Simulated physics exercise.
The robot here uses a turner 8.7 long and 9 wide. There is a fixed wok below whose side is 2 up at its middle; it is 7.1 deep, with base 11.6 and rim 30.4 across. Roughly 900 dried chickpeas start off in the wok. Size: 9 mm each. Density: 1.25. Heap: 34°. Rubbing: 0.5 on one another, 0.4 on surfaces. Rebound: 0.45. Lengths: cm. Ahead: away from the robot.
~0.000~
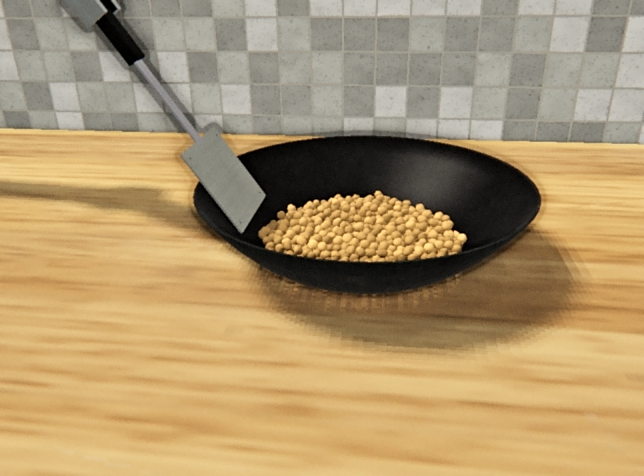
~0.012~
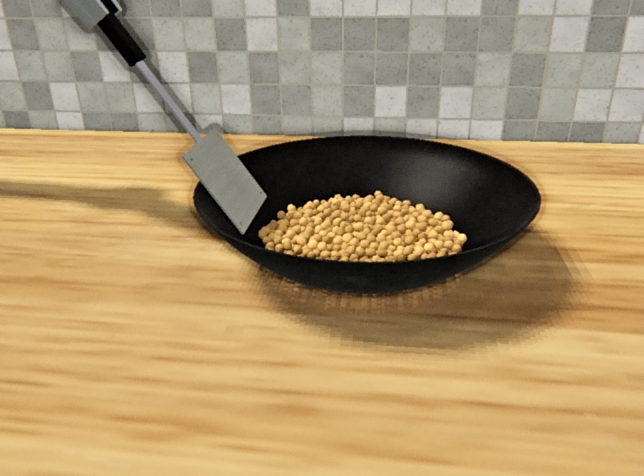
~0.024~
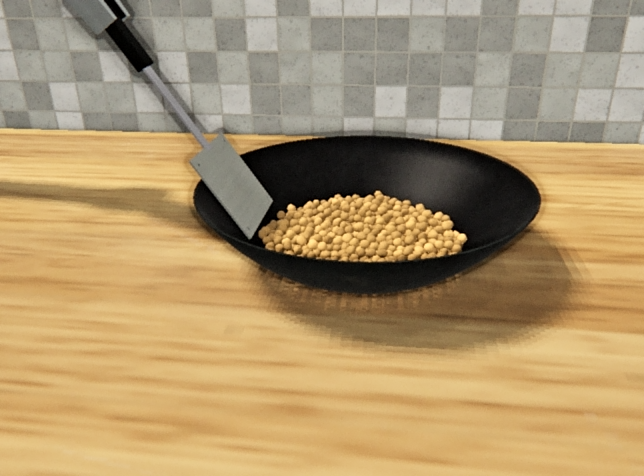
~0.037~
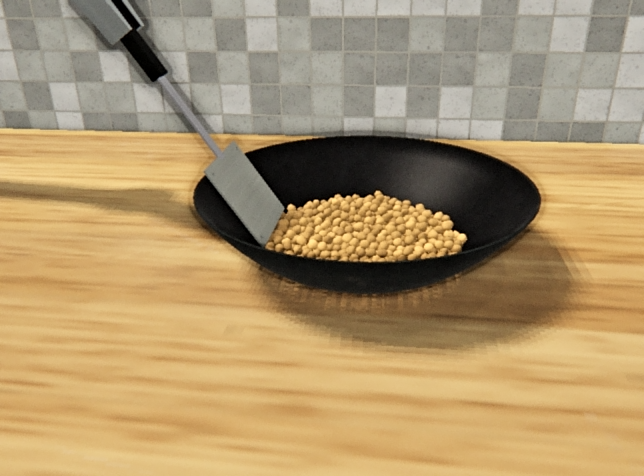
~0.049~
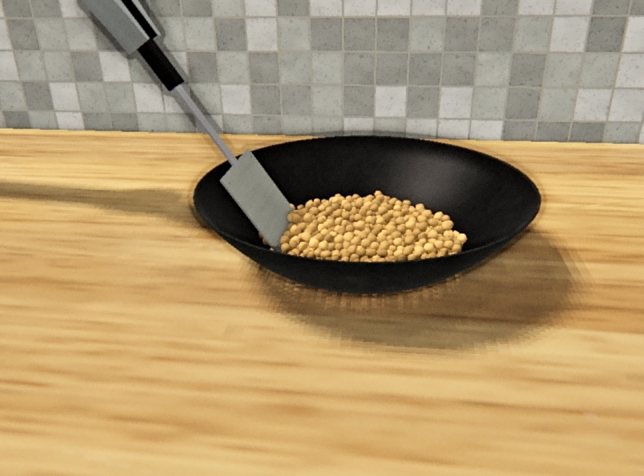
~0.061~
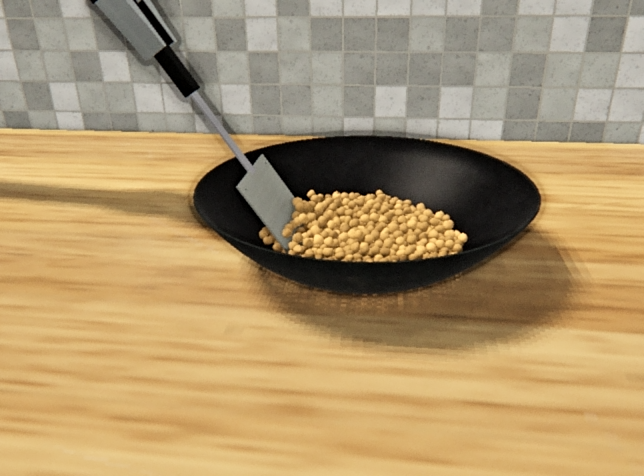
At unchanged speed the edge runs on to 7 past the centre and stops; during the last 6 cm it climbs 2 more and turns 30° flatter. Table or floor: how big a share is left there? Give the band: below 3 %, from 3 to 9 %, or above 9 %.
From 3 to 9 %.
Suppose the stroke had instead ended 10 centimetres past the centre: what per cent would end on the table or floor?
Roughly 30 %.
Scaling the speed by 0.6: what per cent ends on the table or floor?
I'd put it around 0 per cent.
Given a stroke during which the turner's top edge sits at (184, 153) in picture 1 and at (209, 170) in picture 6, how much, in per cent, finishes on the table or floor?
It works out to about 0 %, more or less.
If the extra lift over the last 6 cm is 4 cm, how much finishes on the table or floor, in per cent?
You'd expect near 15 percent of it there.
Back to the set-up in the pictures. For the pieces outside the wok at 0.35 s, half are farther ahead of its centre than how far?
About 18 cm.
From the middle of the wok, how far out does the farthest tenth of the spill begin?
It comes to about 40 cm.
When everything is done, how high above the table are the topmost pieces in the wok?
Some 7.0 cm above the table.
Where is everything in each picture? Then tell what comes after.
In the first picture, turner top edge at (198, 140), sloping 56°; upper third of the load around (362, 231), from x 265 to 460, top at y 195; 900 in the wok.
In the second picture, turner top edge at (199, 141), sloping 56°; upper third of the load around (362, 231), from x 265 to 460, top at y 195.
In the third picture, turner top edge at (206, 146), sloping 56°; upper third of the load around (362, 231), from x 265 to 460, top at y 195.
In the fourth picture, turner top edge at (220, 155), sloping 56°; upper third of the load around (363, 231), from x 265 to 460, top at y 195.
In the fifth picture, turner top edge at (235, 163), sloping 56°; upper third of the load around (361, 230), from x 265 to 460, top at y 195.
In the sixth picture, turner top edge at (250, 169), sloping 56°; upper third of the load around (357, 228), from x 265 to 465, top at y 195; 900 in the wok.
After 0.10 s, sloping 56°, highest piece 9 above the table; 900 in the wok.
After 0.13 s, sloping 48°, highest piece 12 above the table; 899 in the wok, 1 on the blade or in flight.
After 0.35 s, sloping 26°, highest piece 8 above the table; 856 in the wok, 6 on the table or floor, 38 on the blade or in flight.
After 1.40 s, sloping 26°, highest piece 7 above the table; 854 in the wok, 46 on the table or floor.
At rest, 854 in the wok, 46 on the table or floor. That is 5 % on the table or floor.
